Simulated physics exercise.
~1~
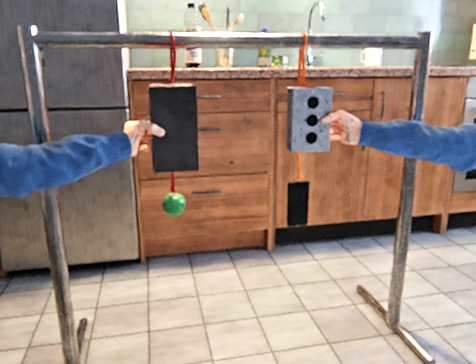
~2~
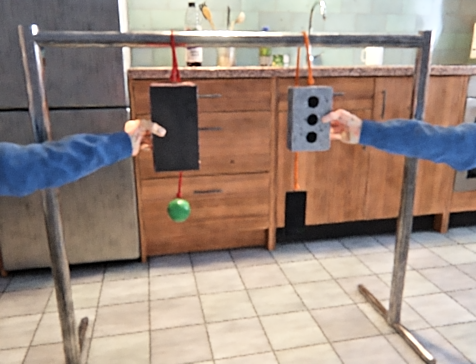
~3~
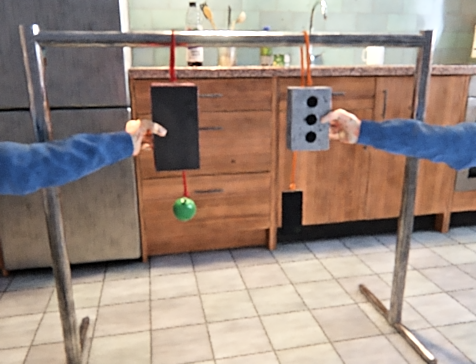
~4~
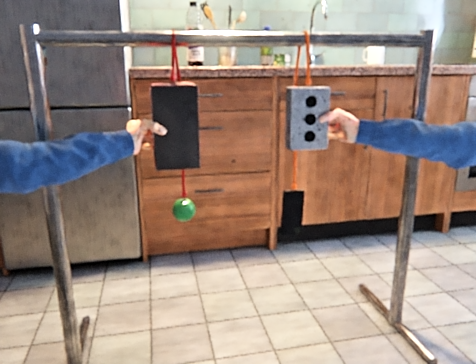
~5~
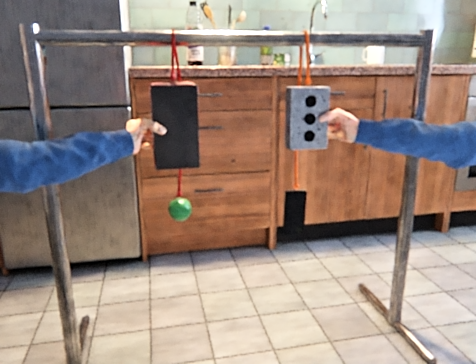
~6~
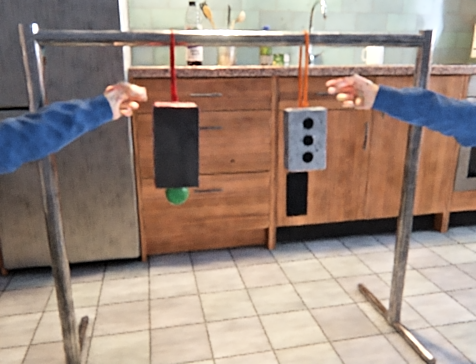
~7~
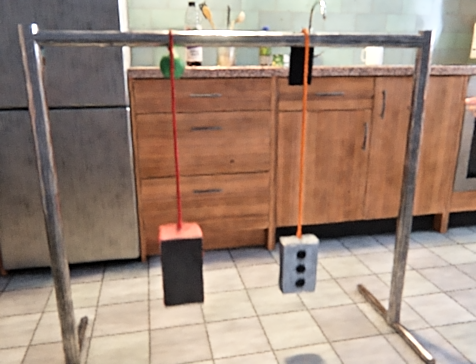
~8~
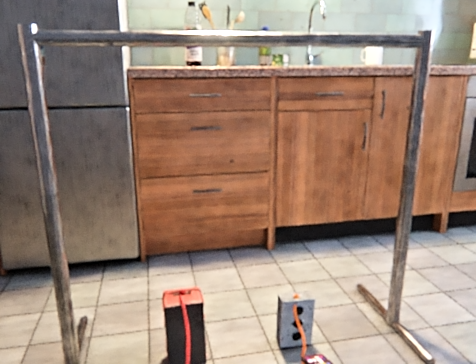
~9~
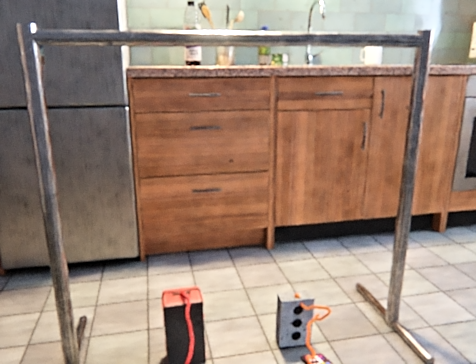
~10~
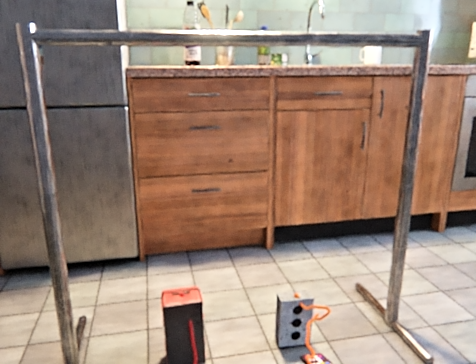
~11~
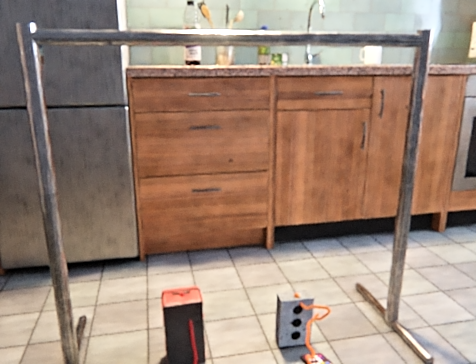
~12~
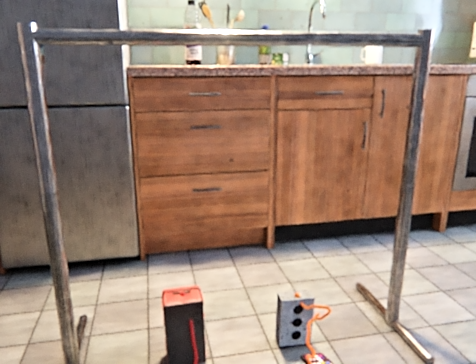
Two hands releasing a dark red-topped case and a grey paver roped over a metal rail, both dropping to the floor.
